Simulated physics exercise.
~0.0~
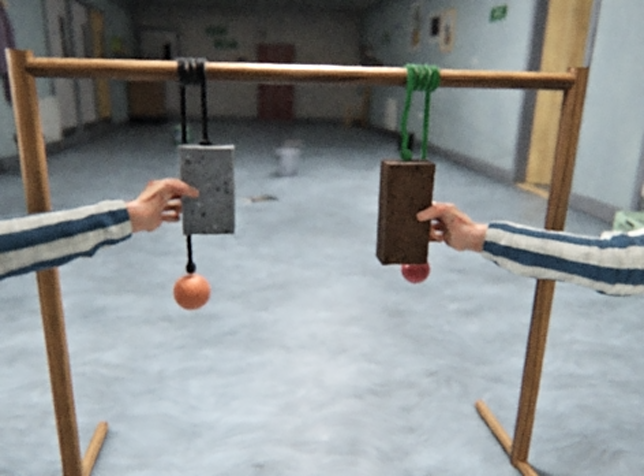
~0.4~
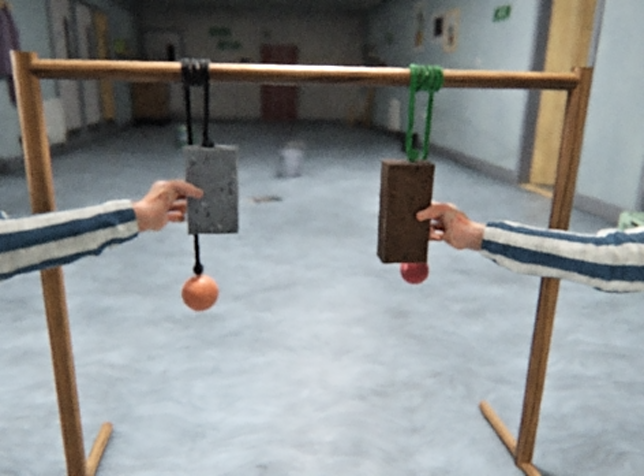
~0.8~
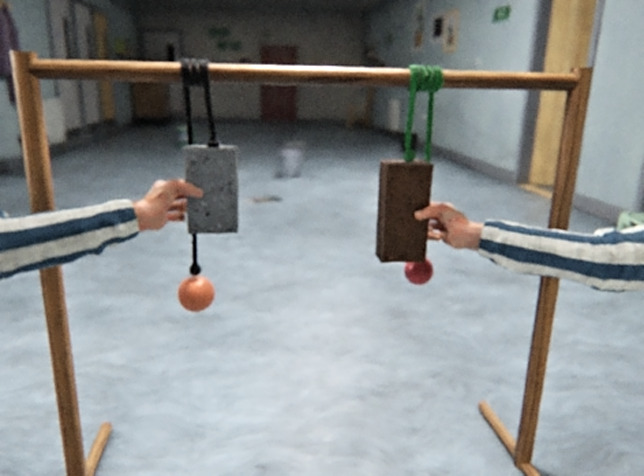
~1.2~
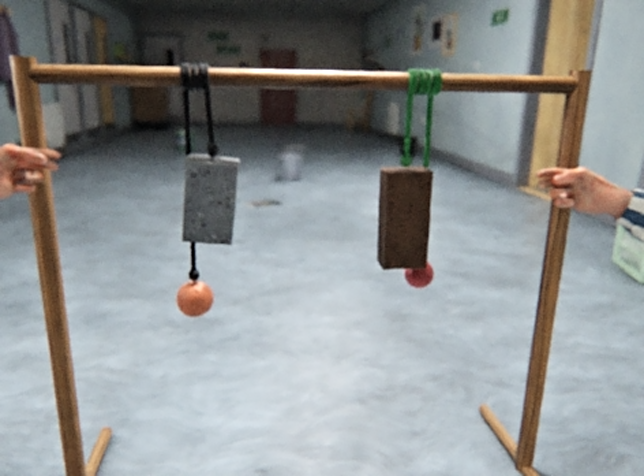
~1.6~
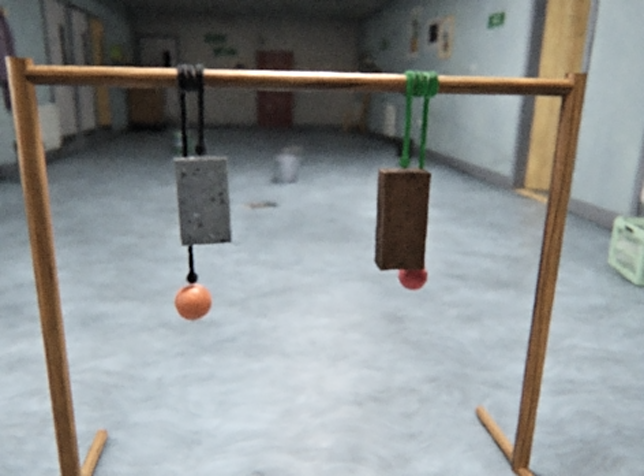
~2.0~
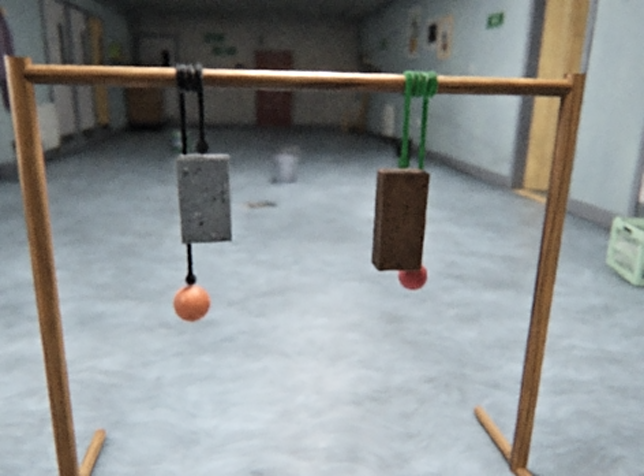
Two hands in striped sleeves held a grey paver and a brown brick hanging by black and green ropes from a wooden rail, then let go and drew away, leaving both blocks hanging above the floor at nearly the same height.
